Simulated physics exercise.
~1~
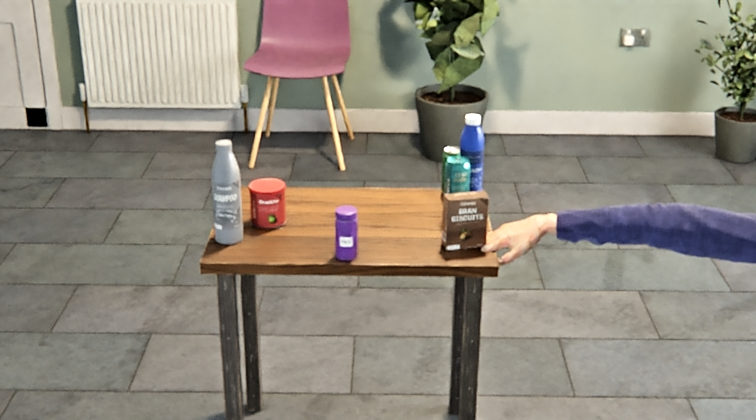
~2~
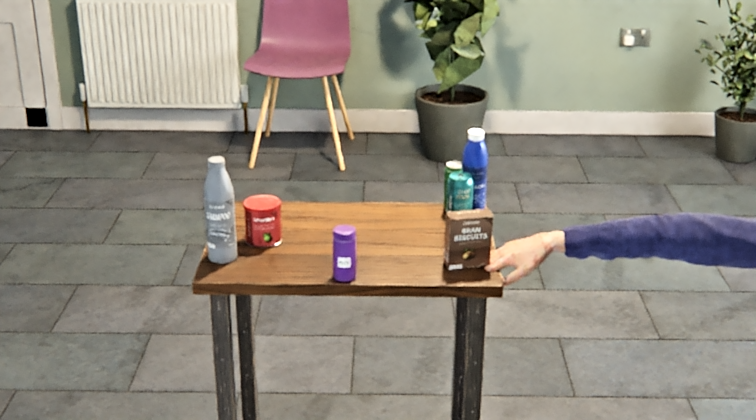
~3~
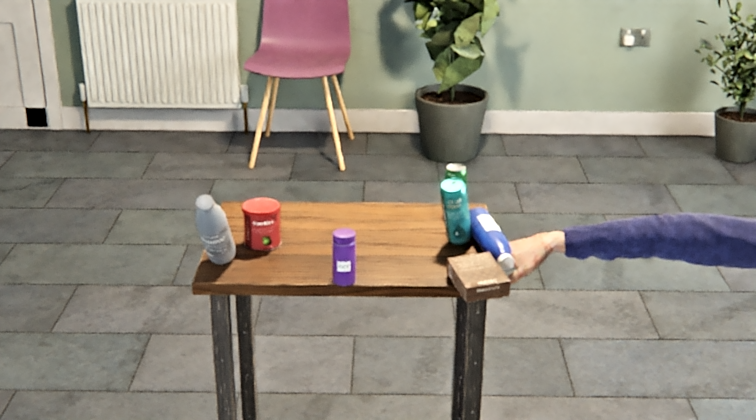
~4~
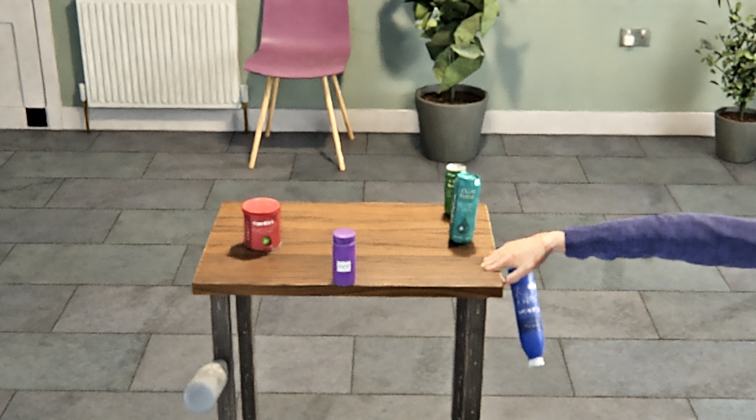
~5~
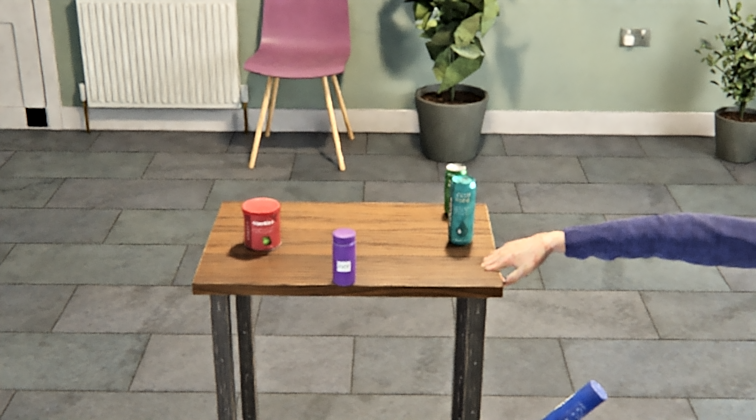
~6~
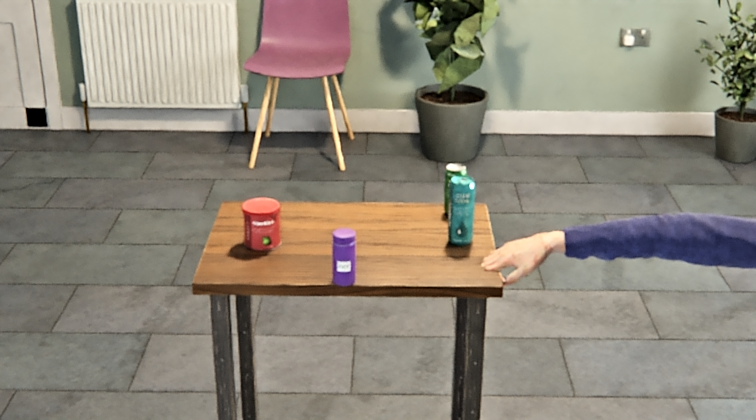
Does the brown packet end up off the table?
Yes, the brown packet tips onto its side at the front corner and goes off the table, while the red tin keeps its spot.
